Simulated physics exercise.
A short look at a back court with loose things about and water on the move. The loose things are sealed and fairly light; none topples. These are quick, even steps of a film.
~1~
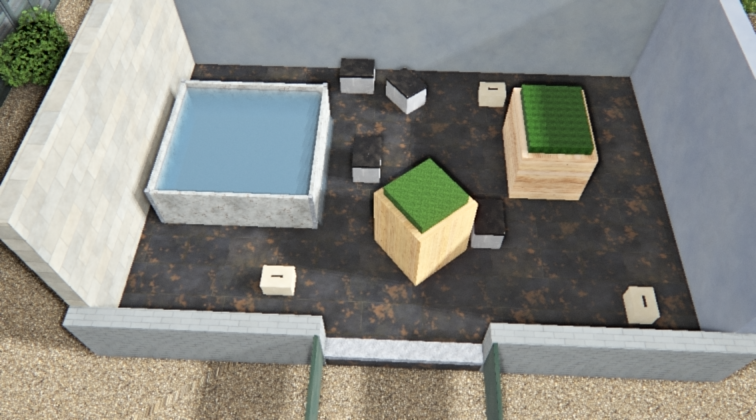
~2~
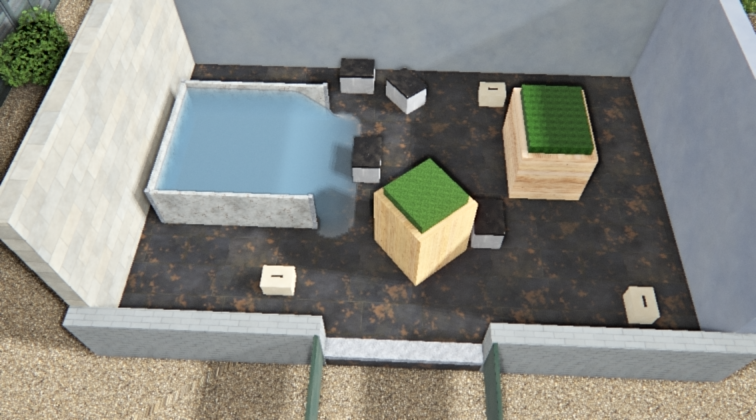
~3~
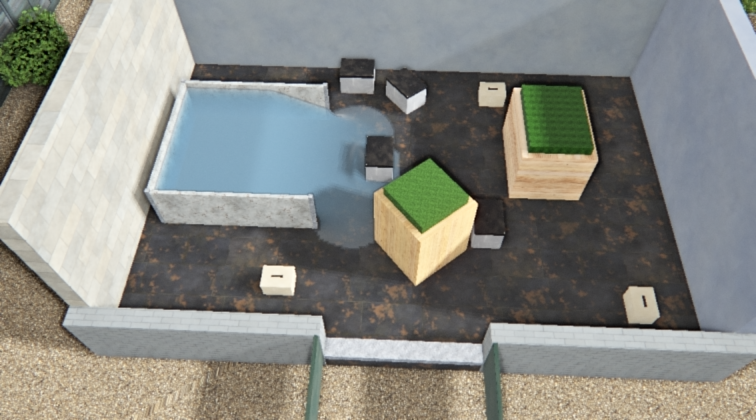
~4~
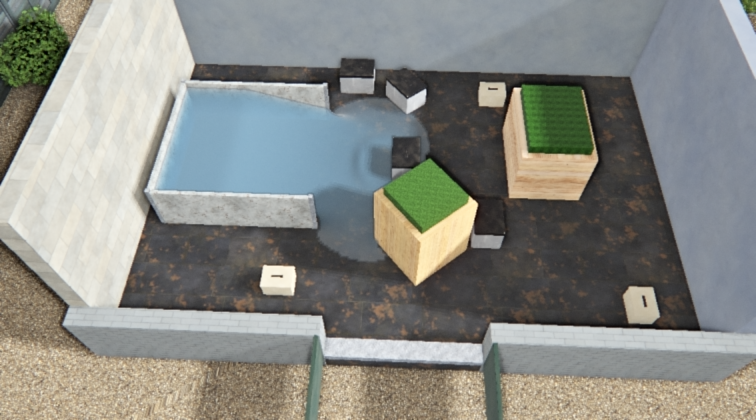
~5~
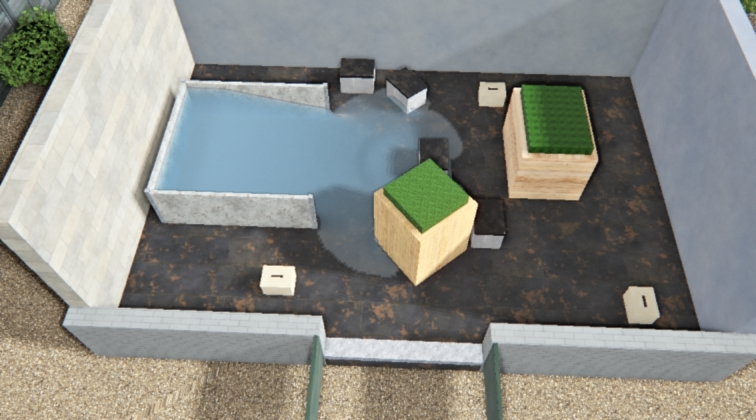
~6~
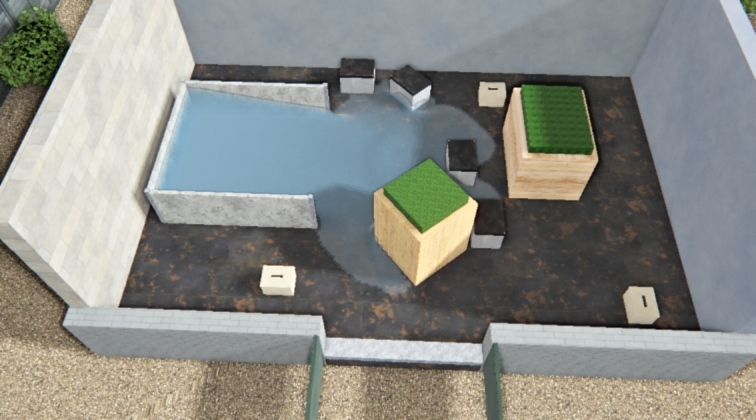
Water pouring from a walled pool's open right side, spreading across a dark courtyard and pushing one small dark-topped block rightward.
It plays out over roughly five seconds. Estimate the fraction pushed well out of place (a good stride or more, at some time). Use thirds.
Share: At least two thirds.
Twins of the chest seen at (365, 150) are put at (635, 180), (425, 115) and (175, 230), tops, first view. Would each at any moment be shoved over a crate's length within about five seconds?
In that order: Shifted that much, moved that far, no.
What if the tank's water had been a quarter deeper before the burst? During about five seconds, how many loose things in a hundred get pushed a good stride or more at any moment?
Some 90 per cent.
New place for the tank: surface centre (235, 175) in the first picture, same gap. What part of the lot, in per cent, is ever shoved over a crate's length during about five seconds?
About 90 per cent.
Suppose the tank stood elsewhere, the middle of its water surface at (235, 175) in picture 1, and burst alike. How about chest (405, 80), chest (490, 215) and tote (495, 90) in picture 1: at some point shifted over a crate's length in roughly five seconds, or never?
In turn: That far or more, moved that far, swept aside.
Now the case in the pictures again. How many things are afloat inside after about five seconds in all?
The number is 5.
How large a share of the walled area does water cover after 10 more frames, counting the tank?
Roughly 65 per cent.
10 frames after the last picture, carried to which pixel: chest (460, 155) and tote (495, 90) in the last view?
Near (503, 168) and (566, 70).
A moment on, 2 of 7 are well off their spots; 1 afloat.
Next, 3 of 7 are well off their spots; 3 afloat.
Later, 5 of 7 are well off their spots; 4 afloat.
In the end, 5 of 7 are well off their spots, and 6 have been at some point; 5 afloat.
